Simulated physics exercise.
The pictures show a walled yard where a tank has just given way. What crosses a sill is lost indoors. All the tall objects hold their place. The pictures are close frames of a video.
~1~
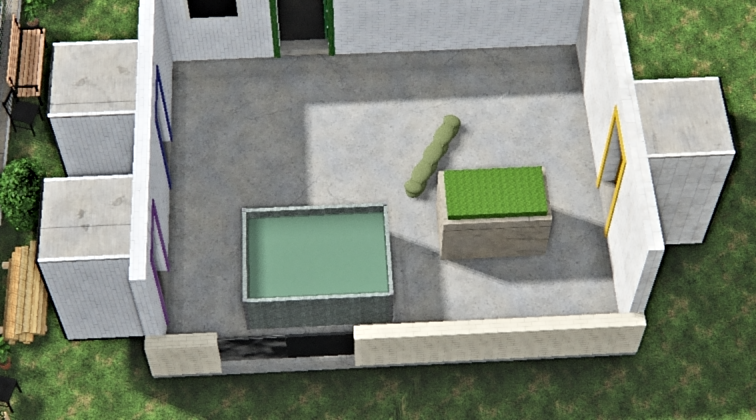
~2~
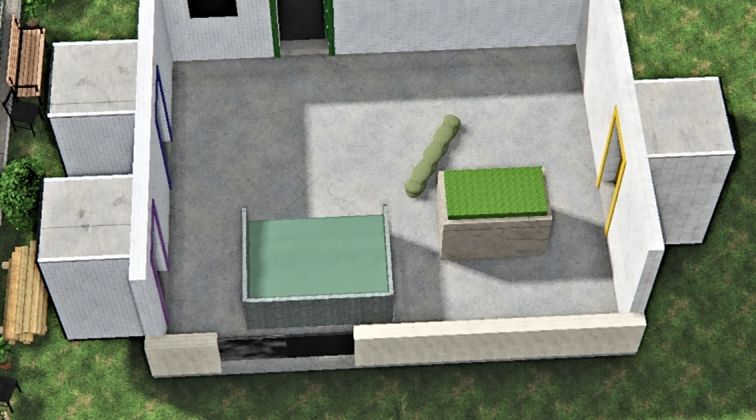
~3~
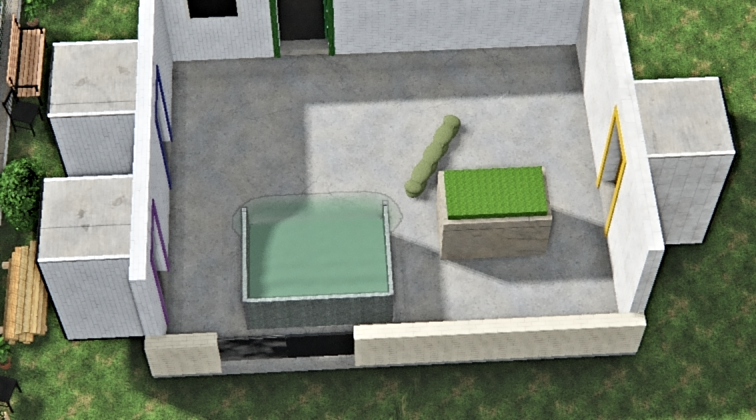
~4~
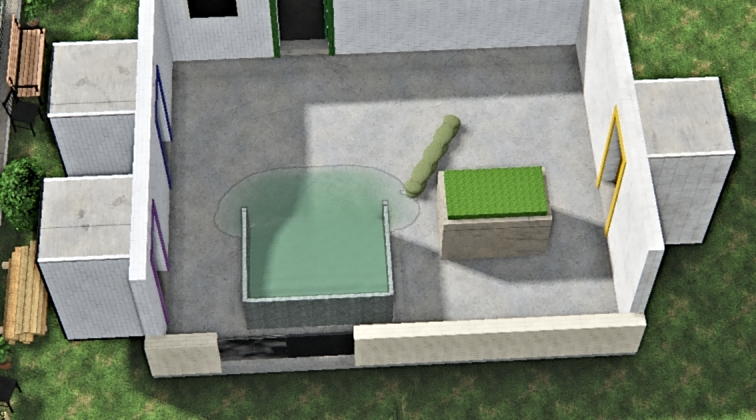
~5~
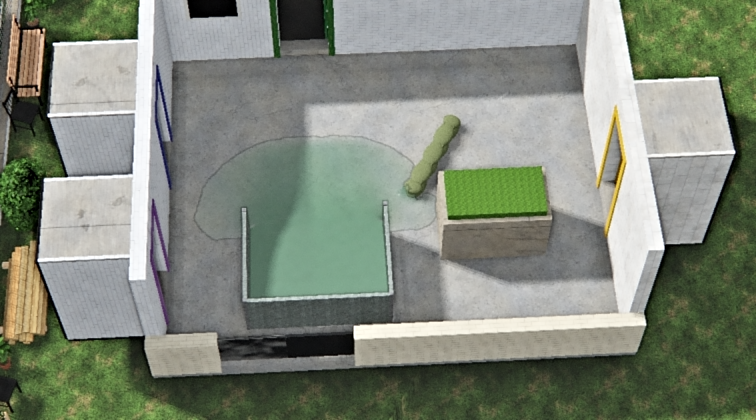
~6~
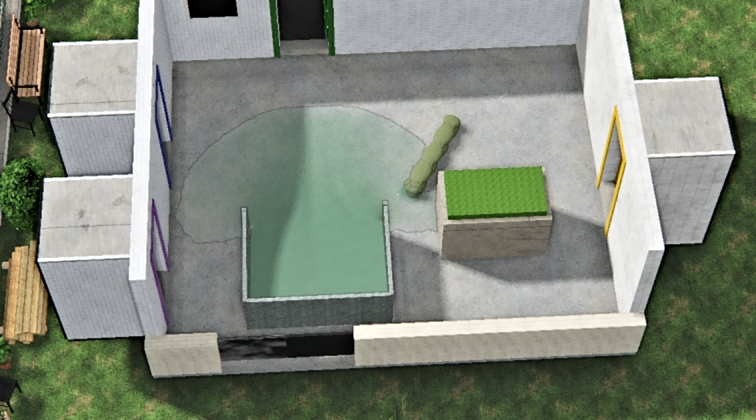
A tank of green water stands in a walled grey yard, seen from high above at a steady angle. Right of it are a lumpy olive-green shape and a pale block topped with bright green, with purple and blue-edged openings left and a yellow-edged one right. The tank's far side gives way, and water spreads across the floor in a widening fan, reaching the olive shape.
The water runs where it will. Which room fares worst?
It is the green one.
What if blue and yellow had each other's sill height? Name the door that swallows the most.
It is the one in green.
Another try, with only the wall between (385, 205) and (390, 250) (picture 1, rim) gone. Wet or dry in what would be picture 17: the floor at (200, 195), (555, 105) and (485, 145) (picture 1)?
In turn: Dry, flooded, wet.
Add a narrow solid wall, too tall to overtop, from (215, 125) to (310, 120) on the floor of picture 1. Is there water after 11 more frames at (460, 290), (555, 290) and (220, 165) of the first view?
In that order: Clear, not flooded, awash.
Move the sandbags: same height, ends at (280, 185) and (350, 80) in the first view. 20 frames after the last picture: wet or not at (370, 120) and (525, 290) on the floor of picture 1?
In that order: Wet, free of water.
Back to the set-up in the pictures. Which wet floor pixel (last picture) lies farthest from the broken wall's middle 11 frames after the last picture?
Close to (540, 52).
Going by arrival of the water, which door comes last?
That is the one in purple.
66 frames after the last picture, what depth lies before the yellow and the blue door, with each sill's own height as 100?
Near 20 and 130 in a hundred.
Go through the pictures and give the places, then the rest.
In the first frame, the water tank at (317, 254) is whole and still.
In the second frame, water pours out on the water tank's far side and has run to a hidden place.
In the third frame, water pours out on the water tank's far side and has run to (394, 208).
In the fourth frame, water pours out on the water tank's far side and has run to (411, 202).
In the fifth frame, water pours out on the water tank's far side and has run to (390, 151).
In the sixth frame, the front is at (361, 112), out from the gap on the water tank's far side.
A moment on, water covers 45 % of the floor; purple door not reached, blue door a trickle in, green door some in, yellow door not reached.
Next, water covers 50 % of the floor; purple door not reached, blue door some in, green door a lot in, yellow door not reached.
Then, water covers 55 % of the floor; purple door not reached, blue door some in, green door a lot in, yellow door not reached.
Later, water covers 80 % of the floor; purple door wet at the sill, nothing in, blue door a lot in, green door a lot in, yellow door wet at the sill, nothing in.
In the end, water covers 95 % of the floor; purple door a trickle in, blue door a lot in, green door a lot in, yellow door wet at the sill, nothing in; the green door has let in the most.
